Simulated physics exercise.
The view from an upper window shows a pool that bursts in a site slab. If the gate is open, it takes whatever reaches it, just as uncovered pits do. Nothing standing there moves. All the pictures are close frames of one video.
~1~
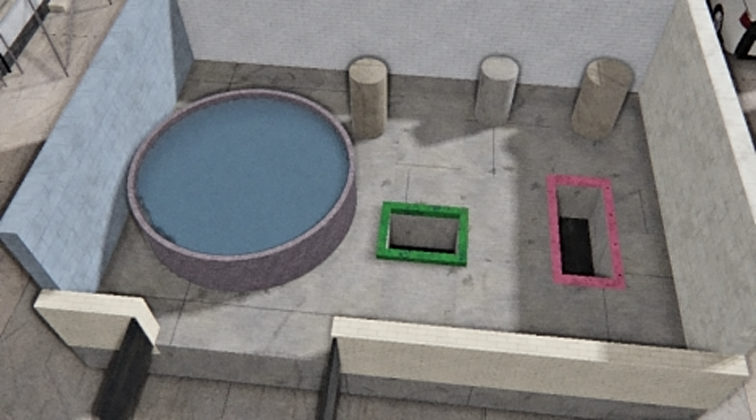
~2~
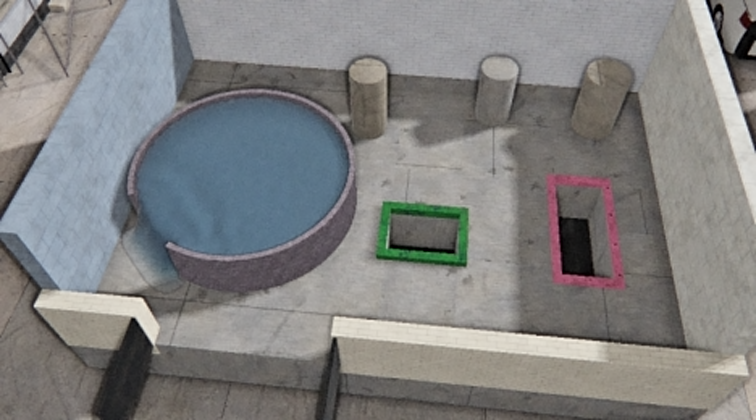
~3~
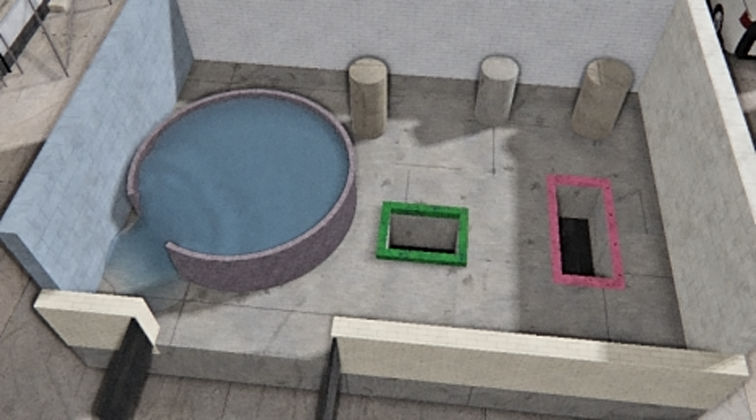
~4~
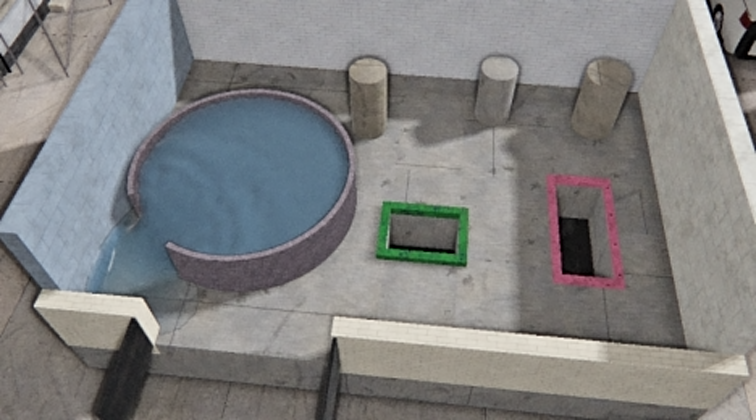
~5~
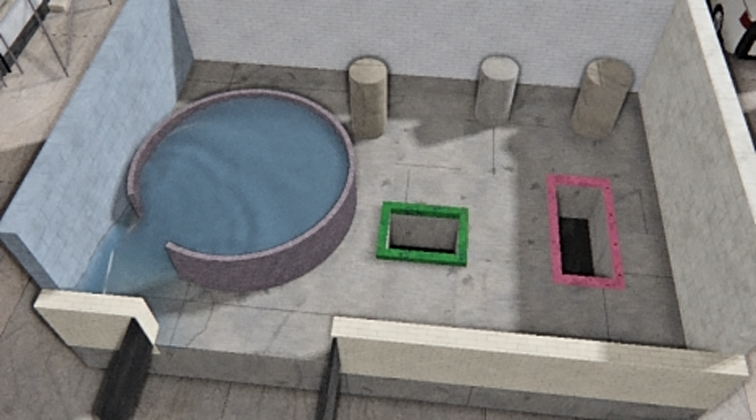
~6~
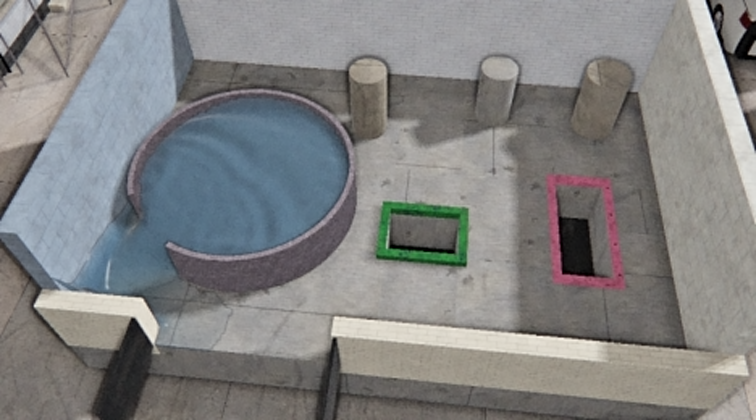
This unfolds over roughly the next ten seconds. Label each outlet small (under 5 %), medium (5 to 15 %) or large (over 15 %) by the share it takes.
Labels: Gate: Large, green pit: Small, pink pit: Small.
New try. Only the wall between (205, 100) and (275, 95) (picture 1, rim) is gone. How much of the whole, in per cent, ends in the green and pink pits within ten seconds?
Result - green: 0 %; pink: 12 %.
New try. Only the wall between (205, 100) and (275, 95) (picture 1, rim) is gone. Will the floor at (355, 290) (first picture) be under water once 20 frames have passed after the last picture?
At that point: Spared.
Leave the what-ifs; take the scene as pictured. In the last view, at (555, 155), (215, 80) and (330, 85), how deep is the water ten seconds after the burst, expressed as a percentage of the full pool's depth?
About 6, 12 and 4 per cent.
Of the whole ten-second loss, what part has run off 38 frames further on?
Near 65 in a hundred, I reckon.
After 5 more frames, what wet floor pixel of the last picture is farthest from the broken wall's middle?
My guess is roughly (173, 112).
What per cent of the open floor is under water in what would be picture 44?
It comes out near 75 percent.
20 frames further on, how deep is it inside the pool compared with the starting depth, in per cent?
I'd put it close to 62 percent.
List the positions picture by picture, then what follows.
Still water in the pool at (244, 170), in the first picture.
The front is at (167, 289), out from the gap at (155, 242), in the second picture.
The front is at a hidden place, out from the gap at (156, 244), in the third picture.
The front is at a hidden place, out from the gap at (157, 245), in the fourth picture.
Water pours out at (157, 245) and has run to a hidden place, in the fifth picture.
The front is at a hidden place, out from the gap at (156, 244), in the sixth picture.
A moment on, water covers 10 % of the floor; the gate 1 %, the green pit 0 %, the pink pit 0 %.
Next, water covers 25 % of the floor; the gate 3 %, the green pit 0 %, the pink pit 0 %.
Then, water covers 45 % of the floor; the gate 10 %, the green pit 0 %, the pink pit 0 %.
Later, water covers 75 % of the floor; the gate 19 %, the green pit 0 %, the pink pit 0 %.
In the end, water covers 95 % of the floor; the gate 29 %, the green pit 0 %, the pink pit 1 %.
